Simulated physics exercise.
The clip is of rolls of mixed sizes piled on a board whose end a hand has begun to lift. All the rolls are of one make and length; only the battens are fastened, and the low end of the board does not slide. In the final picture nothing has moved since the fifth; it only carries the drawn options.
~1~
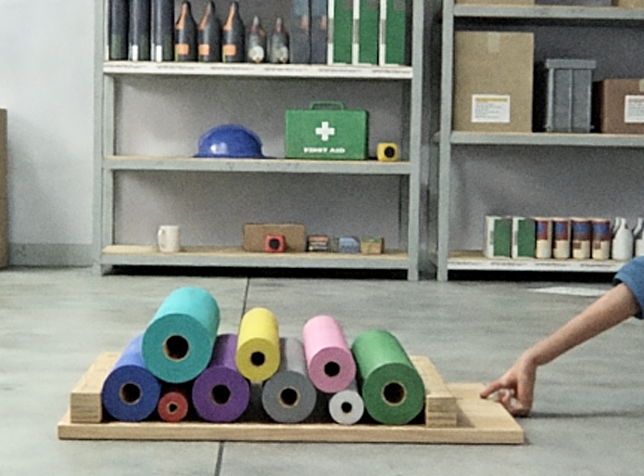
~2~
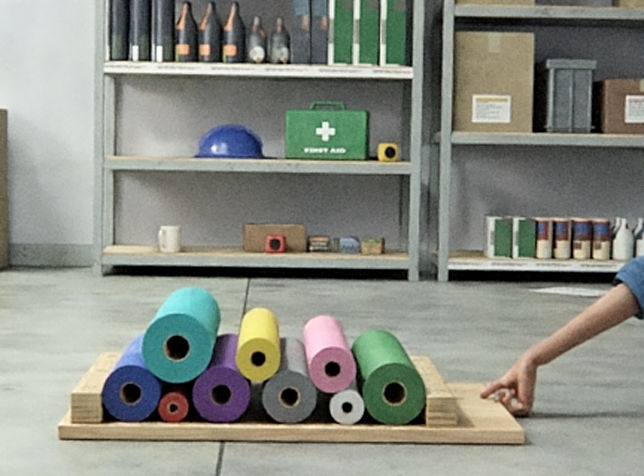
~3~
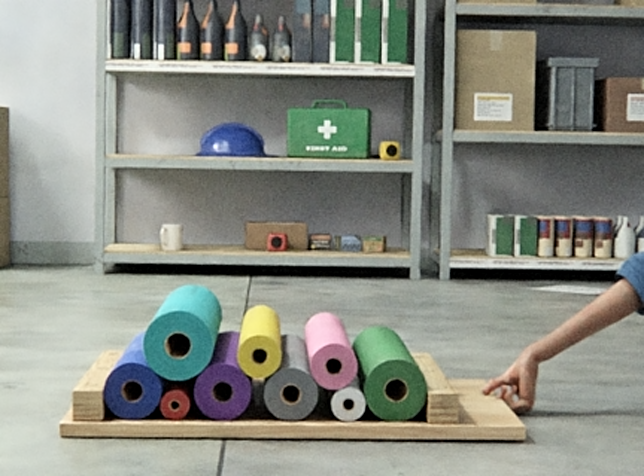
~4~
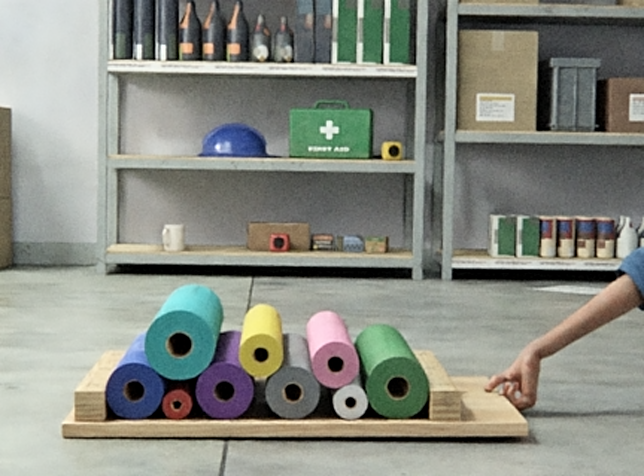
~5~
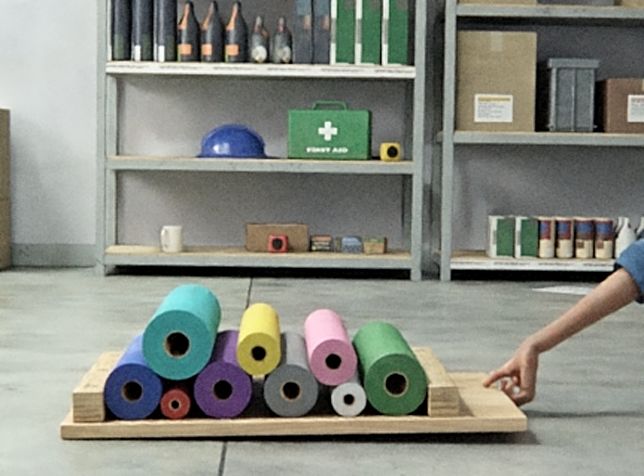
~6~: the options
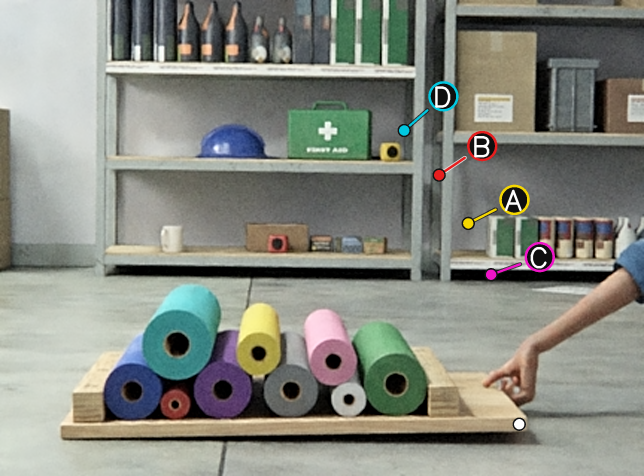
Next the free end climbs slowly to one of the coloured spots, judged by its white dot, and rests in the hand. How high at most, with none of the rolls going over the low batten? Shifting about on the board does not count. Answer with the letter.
Up to B.
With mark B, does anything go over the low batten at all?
At B: No.
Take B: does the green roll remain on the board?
Yes.
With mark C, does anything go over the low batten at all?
No, at C.
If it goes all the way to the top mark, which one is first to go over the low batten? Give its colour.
First is the turquoise one.
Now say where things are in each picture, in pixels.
White roll (347, 407); green roll (394, 393); turquoise roll (176, 347), in the first frame.
Turquoise roll (177, 348); yellow roll (258, 359), in the second frame.
Board (292, 391); white roll (348, 404); green roll (396, 390); grey roll (291, 394), in the third frame.
Board (294, 389); blue roll (134, 390); purple roll (225, 391); red roll (177, 405), in the fourth frame.
Board (292, 388); blue roll (133, 391); red roll (175, 404), in the fifth frame.
On the copy, A at (469, 223); B at (439, 175); C at (491, 274); D at (404, 131); the white dot at (519, 424).
On B. First, board at 19°.
Then, board at 35°.
Finally, board at 35°, none over the low batten.
By contrast, A none over the low batten; C none over the low batten; D one over the low batten (turquoise).
